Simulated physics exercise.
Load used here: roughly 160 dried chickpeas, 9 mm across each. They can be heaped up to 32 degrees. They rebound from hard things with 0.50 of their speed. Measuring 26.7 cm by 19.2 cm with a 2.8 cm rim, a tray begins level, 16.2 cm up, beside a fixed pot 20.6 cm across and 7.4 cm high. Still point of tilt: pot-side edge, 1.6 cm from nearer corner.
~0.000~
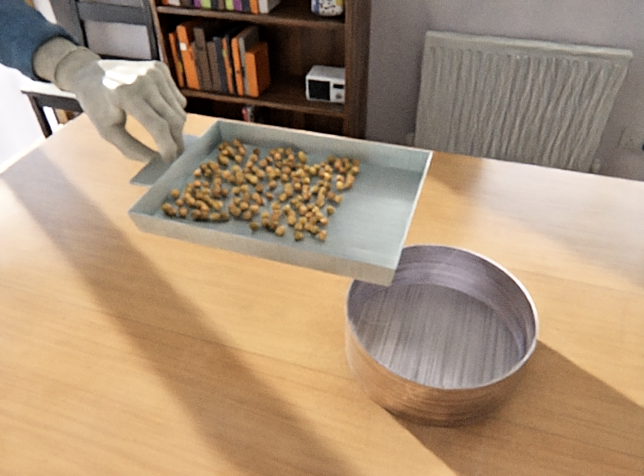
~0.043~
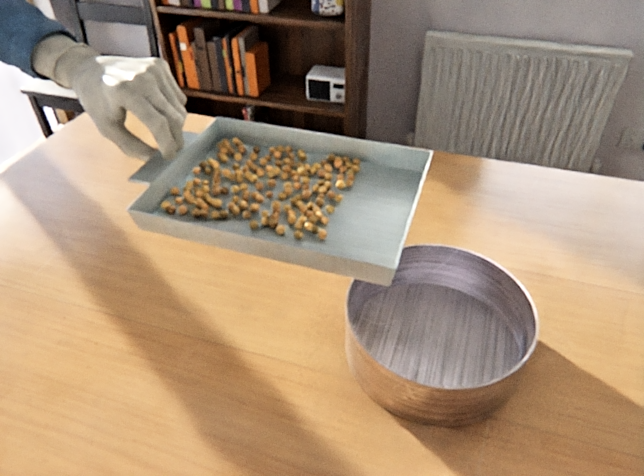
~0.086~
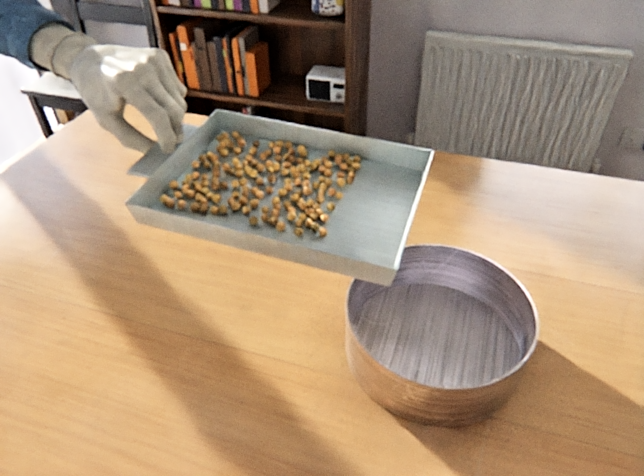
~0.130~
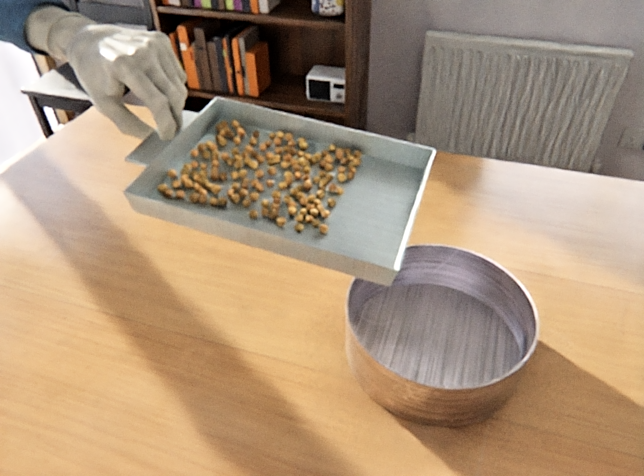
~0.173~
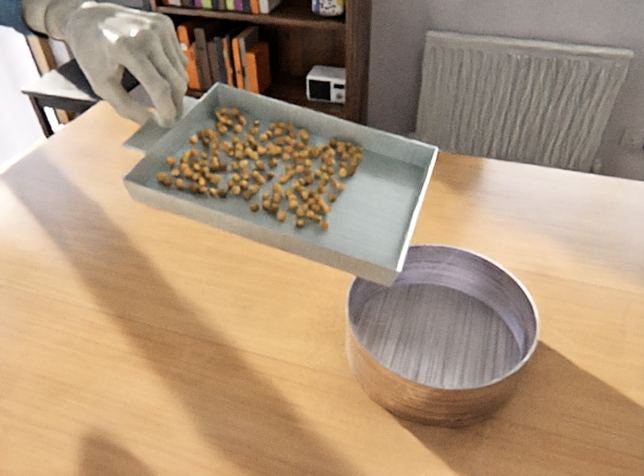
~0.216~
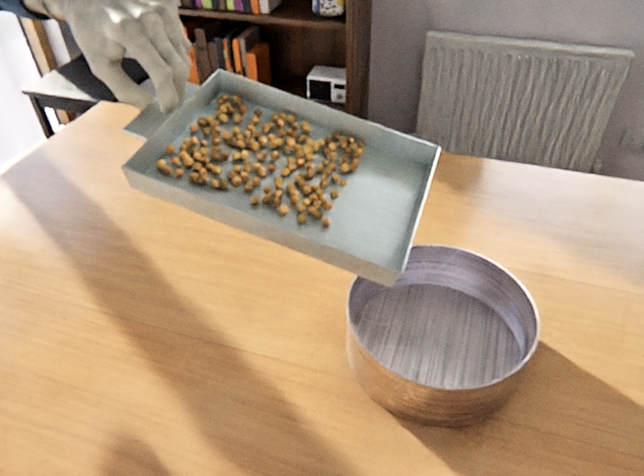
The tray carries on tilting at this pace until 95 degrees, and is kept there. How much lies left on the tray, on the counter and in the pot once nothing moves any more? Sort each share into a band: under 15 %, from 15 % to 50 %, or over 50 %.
Tray: Under 15 %; counter: Under 15 %; pot: Over 50 %.
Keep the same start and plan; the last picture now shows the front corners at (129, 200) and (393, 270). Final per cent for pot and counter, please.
Pot 10, counter 85.
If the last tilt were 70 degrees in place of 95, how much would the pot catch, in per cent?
In that case some 20 per cent.
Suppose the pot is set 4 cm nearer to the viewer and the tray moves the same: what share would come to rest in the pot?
It would come to roughly 95 percent.
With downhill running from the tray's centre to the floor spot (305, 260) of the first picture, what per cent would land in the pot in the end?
That would be close to 5 per cent.
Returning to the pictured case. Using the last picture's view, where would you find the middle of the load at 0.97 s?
Load centre: About (423, 235) px.
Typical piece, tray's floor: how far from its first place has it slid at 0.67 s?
Around 14 centimetres.
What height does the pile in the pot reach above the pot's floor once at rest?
I'd put it at close to 2.0 centimetres.
After 0.67 s, tilt 53 degrees; the tray holds 100 %, the pot 0 %.
After 0.97 s, tilt 79 degrees; the tray holds 85 %, the pot 15 %.
After 1.37 s, tilt 95 degrees; the tray holds 50 %, the pot 25 %.
At rest (3.1 s), tray 0 %, counter 0 %, pot 100 %.
